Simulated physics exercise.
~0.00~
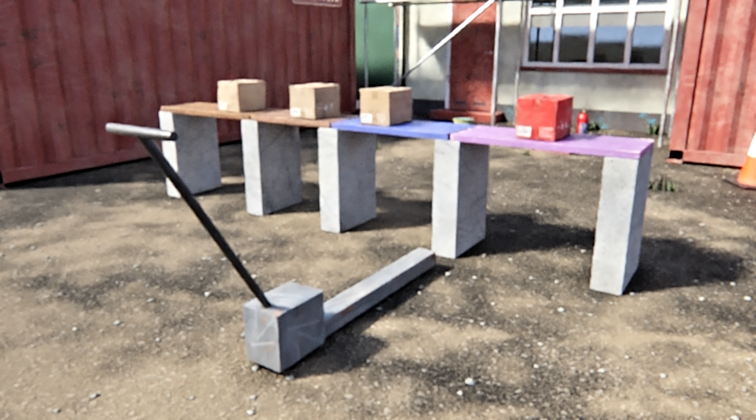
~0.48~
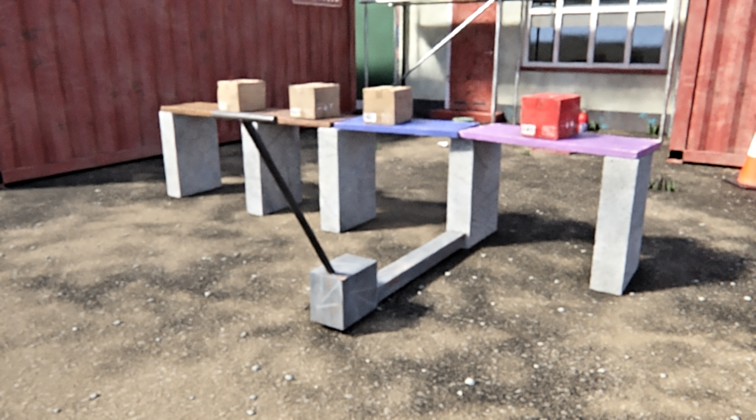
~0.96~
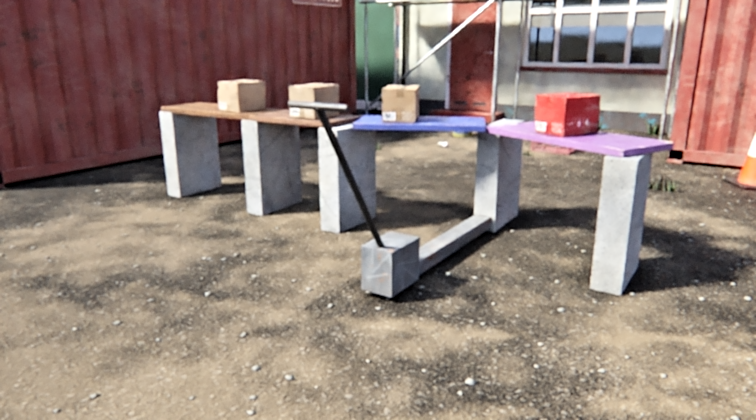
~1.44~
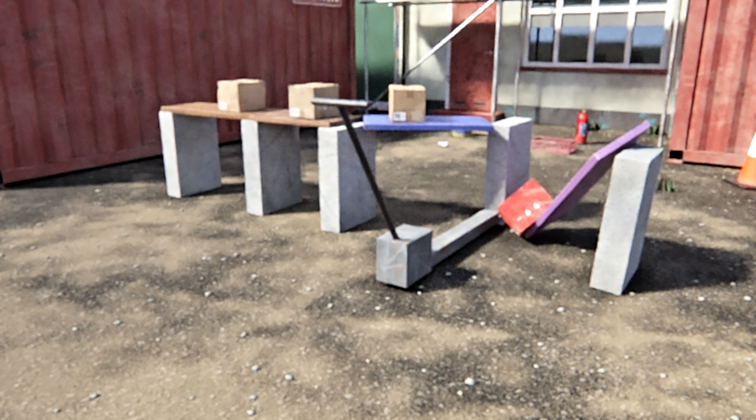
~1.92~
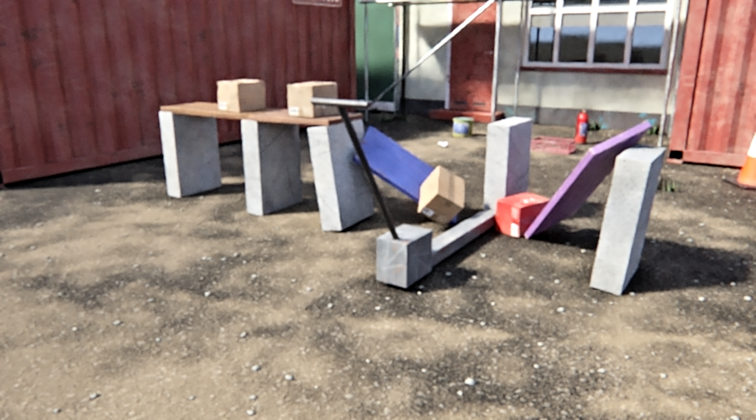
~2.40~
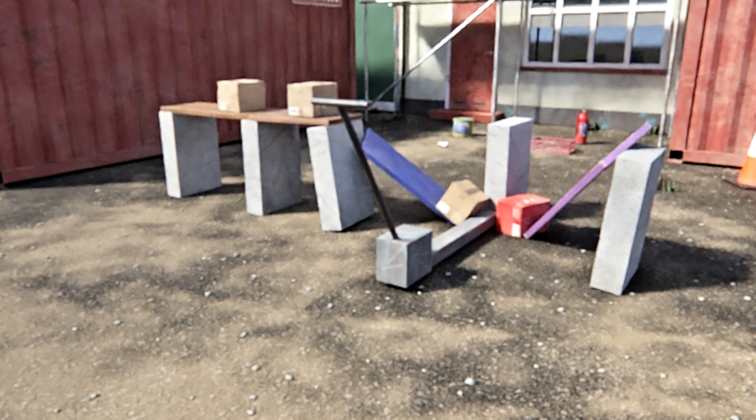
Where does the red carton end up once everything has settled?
The red carton drops from the row and ends up low down, tipped over at the bottom of the sloping purple board.
